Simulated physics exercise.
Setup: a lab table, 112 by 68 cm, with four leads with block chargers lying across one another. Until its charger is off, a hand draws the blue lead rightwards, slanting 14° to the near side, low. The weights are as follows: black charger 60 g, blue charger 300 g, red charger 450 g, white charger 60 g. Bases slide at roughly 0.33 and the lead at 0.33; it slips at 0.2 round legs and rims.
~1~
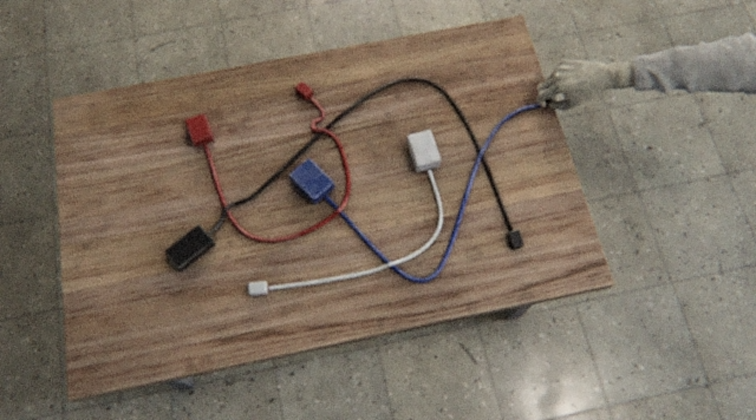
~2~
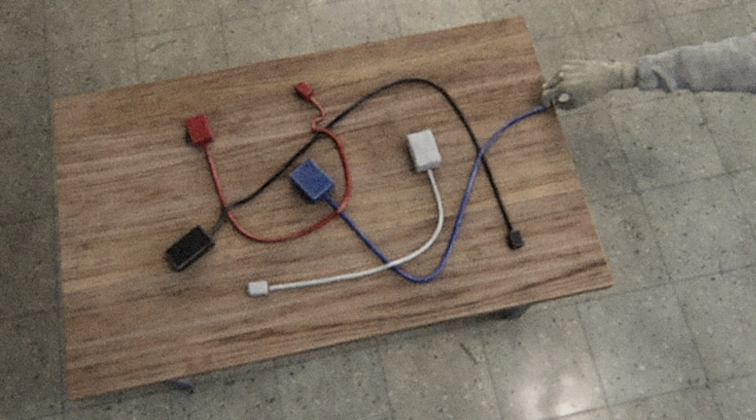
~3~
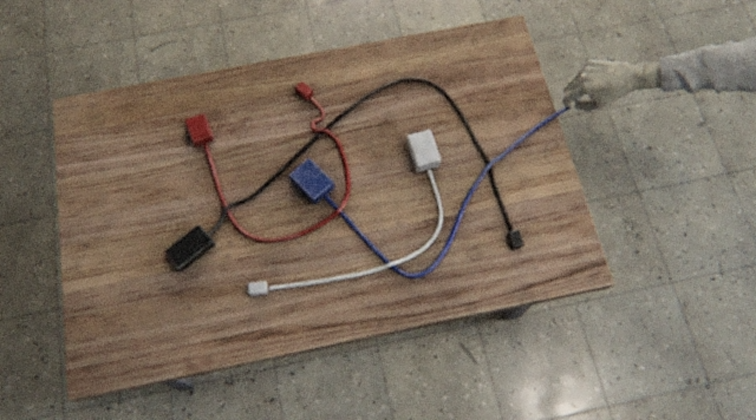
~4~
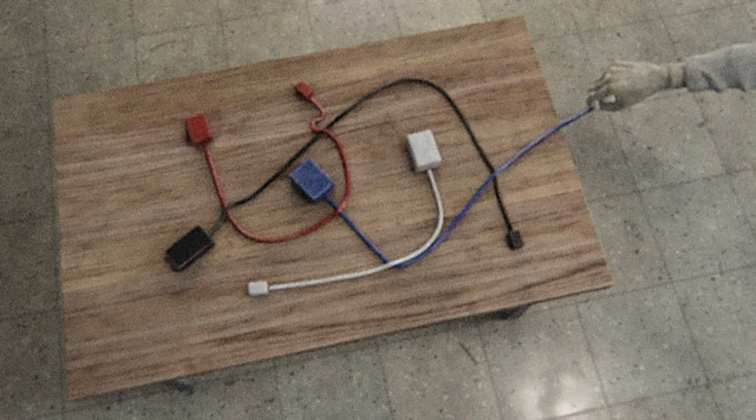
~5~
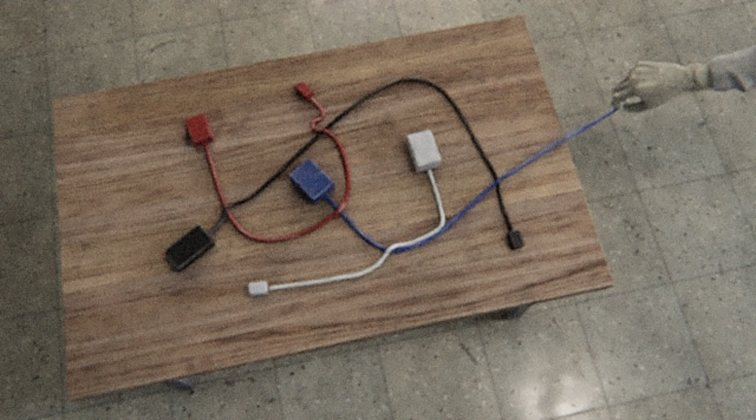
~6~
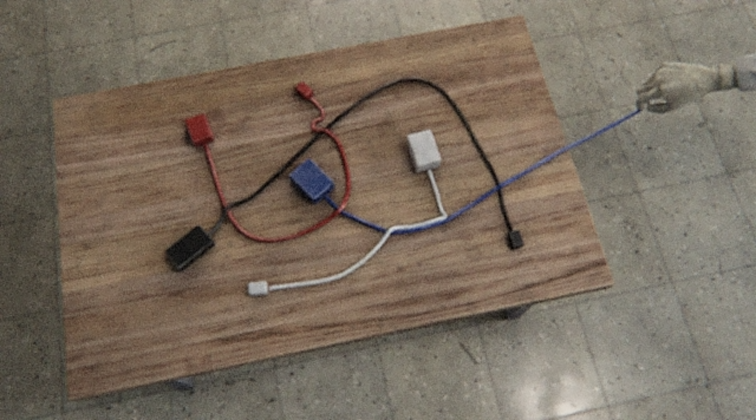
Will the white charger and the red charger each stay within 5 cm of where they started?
White charger: No, it is displaced; red charger: No, it is displaced.
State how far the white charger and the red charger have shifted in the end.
White charger off the top, red charger 30 cm.
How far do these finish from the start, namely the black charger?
The black charger ends 10 cm from its start.
Next, the blue lead's tail end at (393, 173); blue charger 13 cm off its start.
Then, the blue lead's tail end at (492, 153); white charger 13 cm off its start, red charger 4 cm off its start, blue charger 36 cm off its start.
After that, the blue lead's tail end at (593, 146); white charger 31 cm off its start at (554, 107), red charger 19 cm off its start at (283, 134), blue charger 60 cm off its start at (582, 134).
Later, the blue lead has left the top; white charger over the edge, red charger 28 cm off its start, white plug over the edge.
At the end, the blue lead has left the top; white charger over the edge, red charger 28 cm off its start at (325, 136), white plug over the edge, blue charger over the edge.
